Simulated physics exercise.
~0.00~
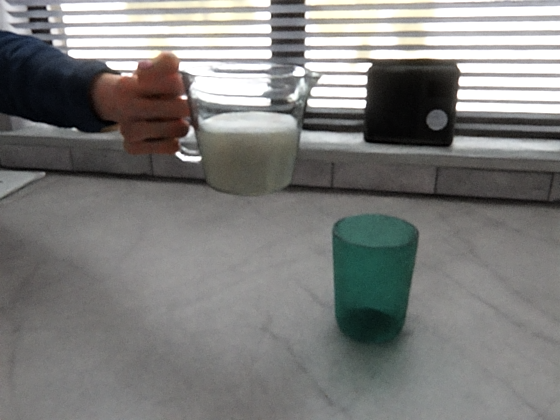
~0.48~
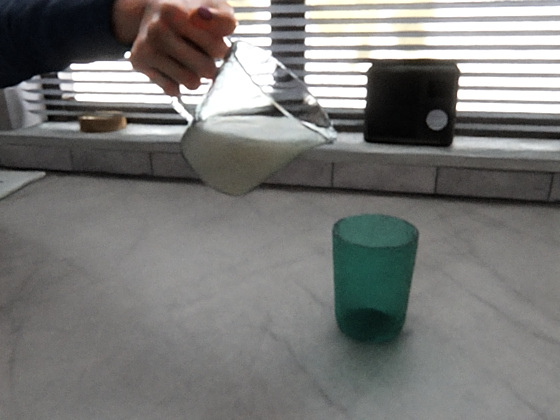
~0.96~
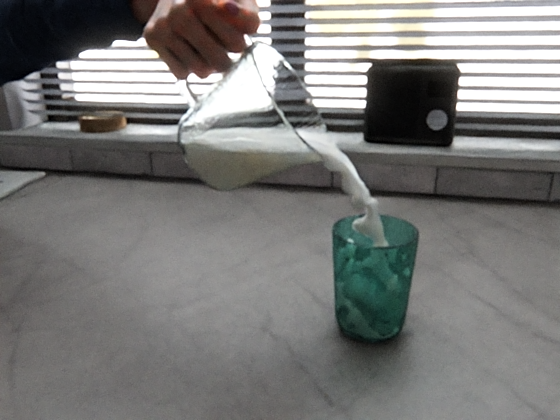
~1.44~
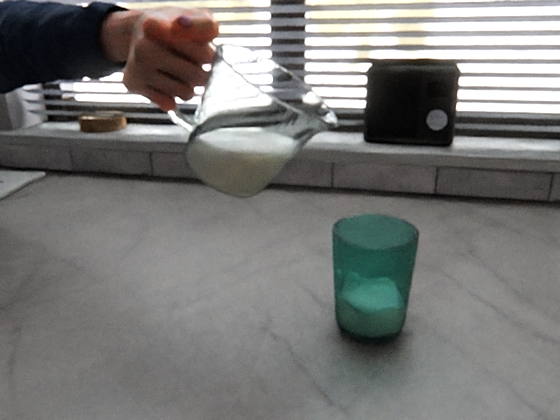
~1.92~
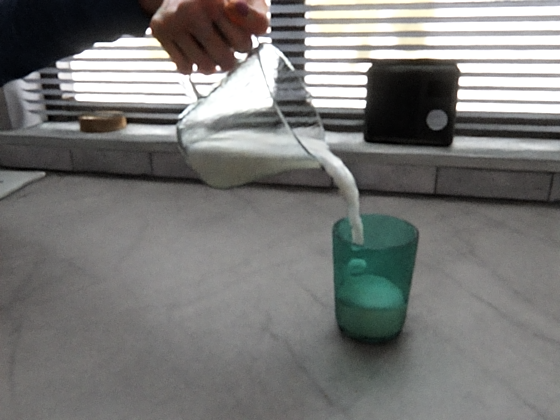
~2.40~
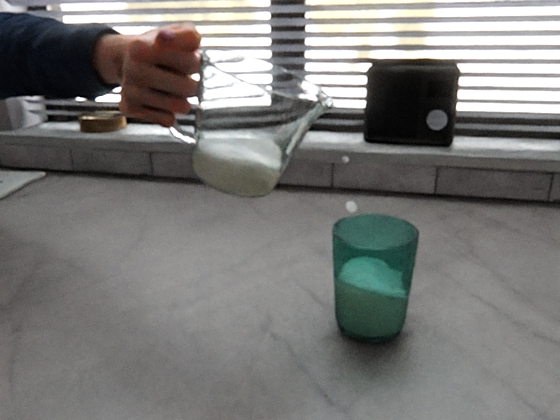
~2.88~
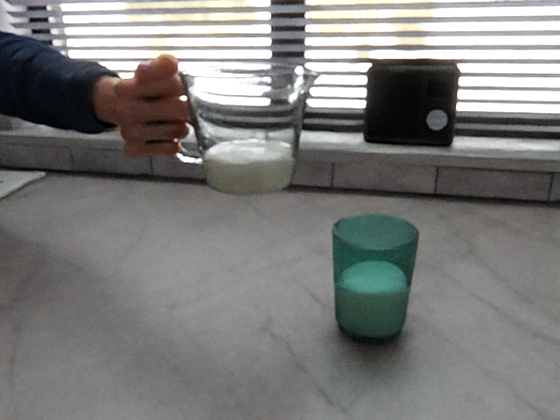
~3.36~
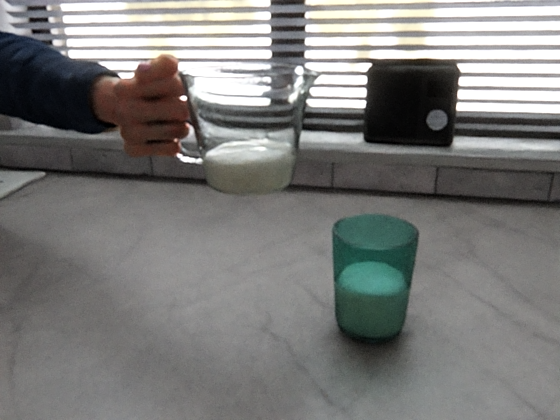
A hand held a clear glass jug of milk above a grey counter, tipped it and poured into a green tumbler, eased back, then poured again before levelling the jug, leaving the tumbler a little over half full and some milk still in the jug.
